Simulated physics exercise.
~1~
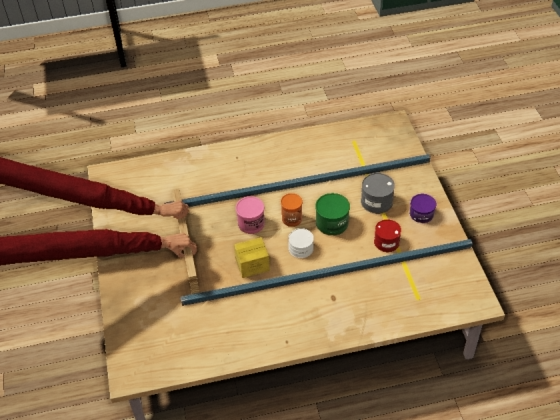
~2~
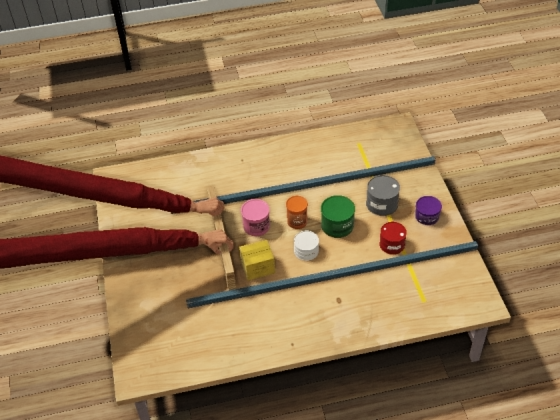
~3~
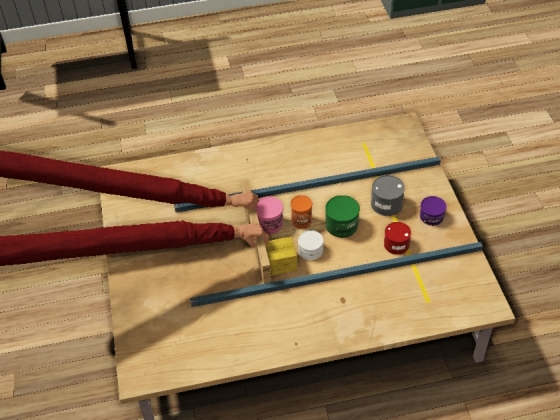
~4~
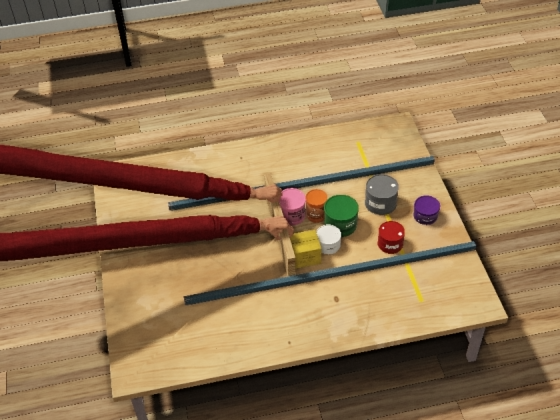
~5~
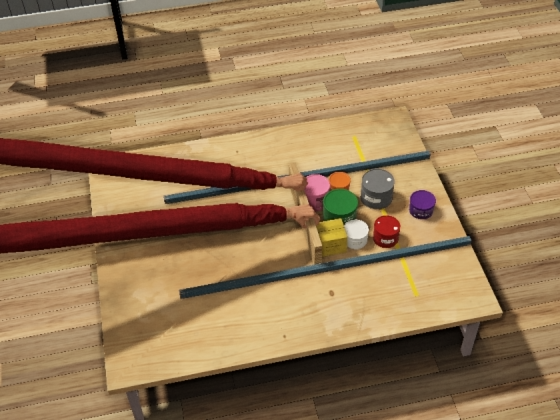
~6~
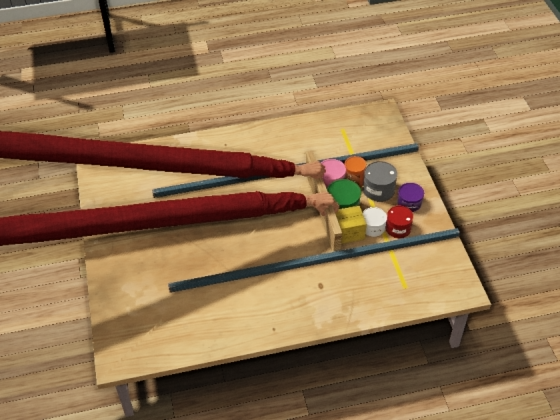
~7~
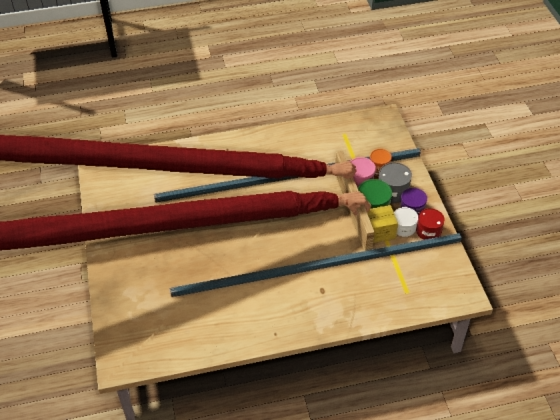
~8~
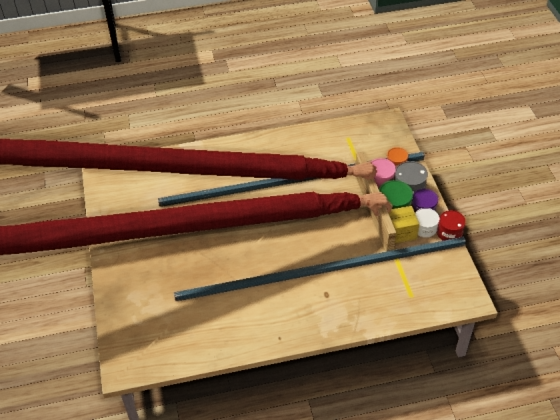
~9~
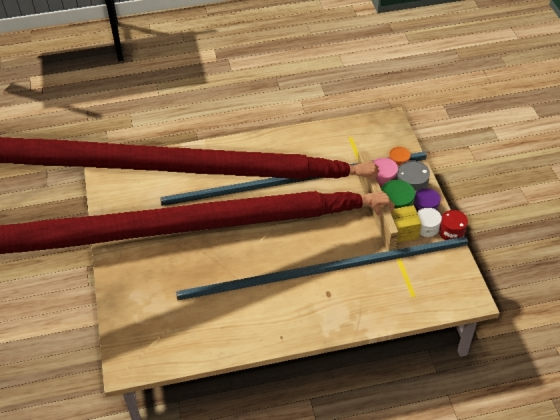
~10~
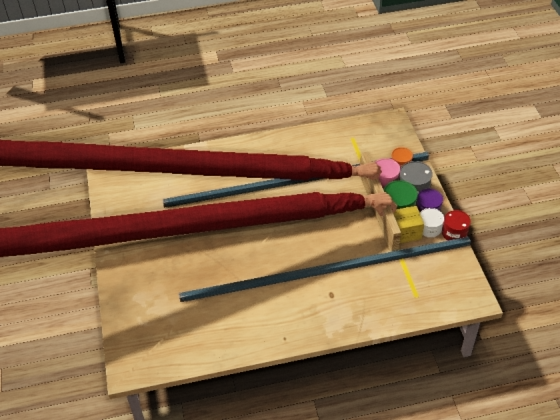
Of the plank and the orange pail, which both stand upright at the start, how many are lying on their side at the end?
Neither of them is lying on its side at the end, as the plank and the orange pail both remain upright.
